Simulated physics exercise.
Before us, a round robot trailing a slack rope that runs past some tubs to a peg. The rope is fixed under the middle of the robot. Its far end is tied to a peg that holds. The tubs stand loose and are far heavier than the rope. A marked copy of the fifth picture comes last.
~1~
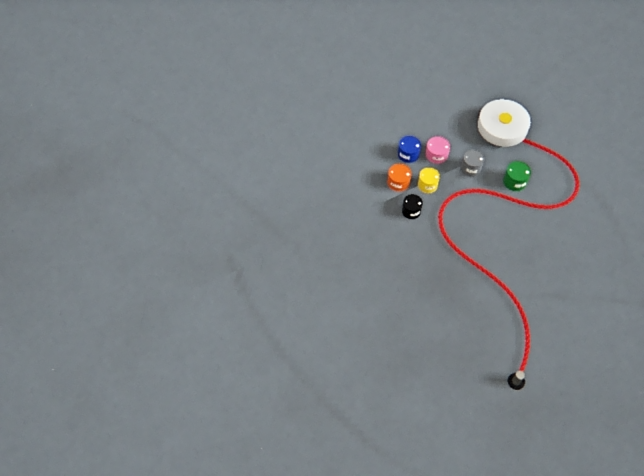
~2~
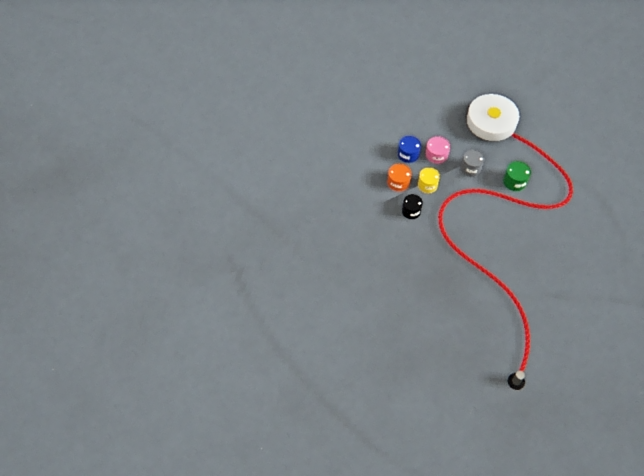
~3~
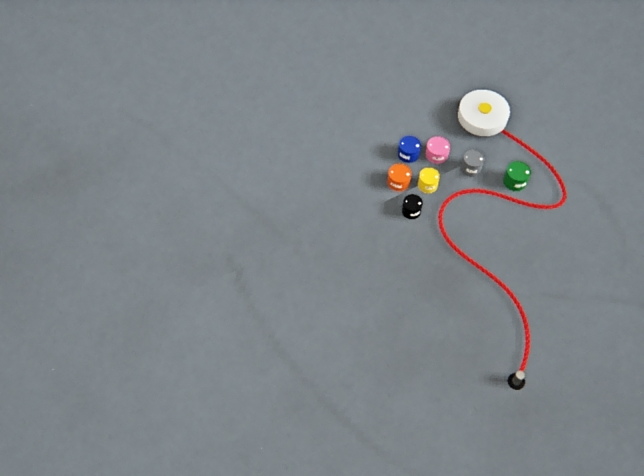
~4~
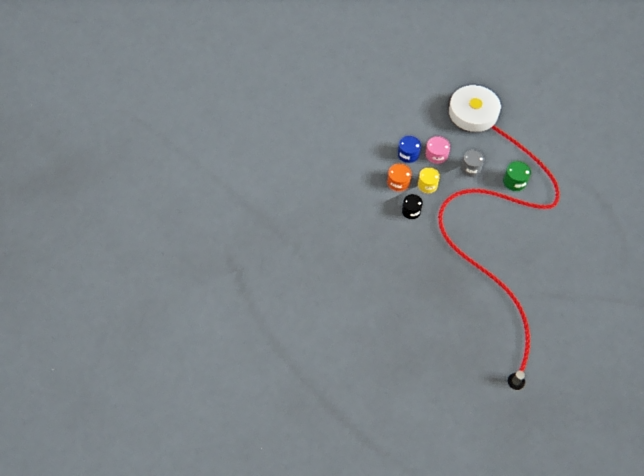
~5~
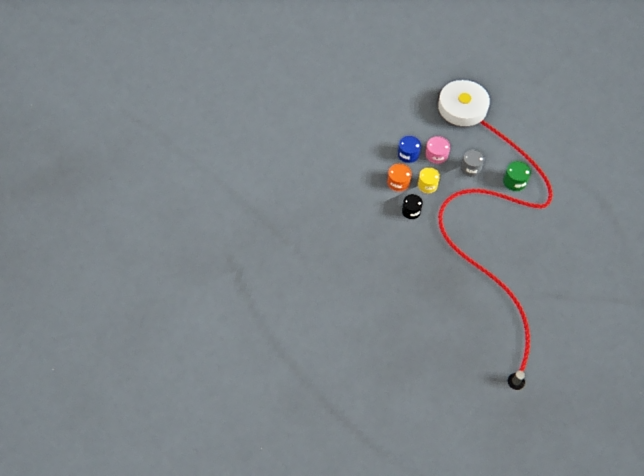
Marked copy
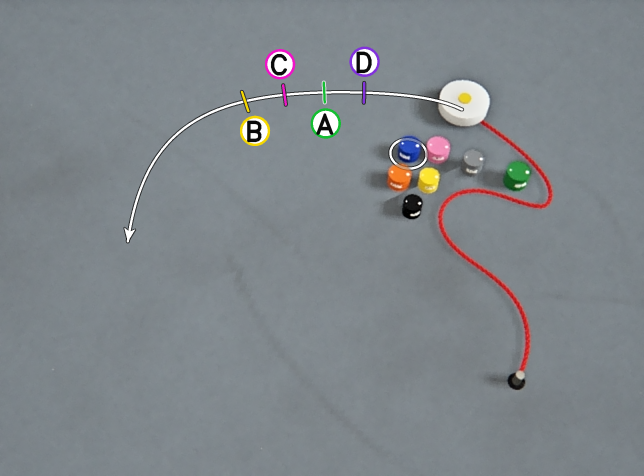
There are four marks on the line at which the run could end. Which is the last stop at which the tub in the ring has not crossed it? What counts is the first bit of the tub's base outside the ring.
Stop at B.
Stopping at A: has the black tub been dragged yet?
No.
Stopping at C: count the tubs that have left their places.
By then, one.
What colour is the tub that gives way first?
The green tub.
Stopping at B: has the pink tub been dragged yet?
Yes.
On the copy, A at (324, 92); B at (245, 101); C at (285, 95); D at (364, 93); the ring at (408, 154); the route from (462, 110) via (249, 100) to (128, 242).
On B. First, robot (389, 88); blue tub (409, 149).
Then, robot (310, 87); blue tub (409, 149).
Finally, robot (244, 96); green tub (465, 189); grey tub (454, 172); pink tub (429, 159); blue tub (409, 149); the blue tub is still in its ring.
By contrast, A is safe but short; C is safe but short; D is safe but short.
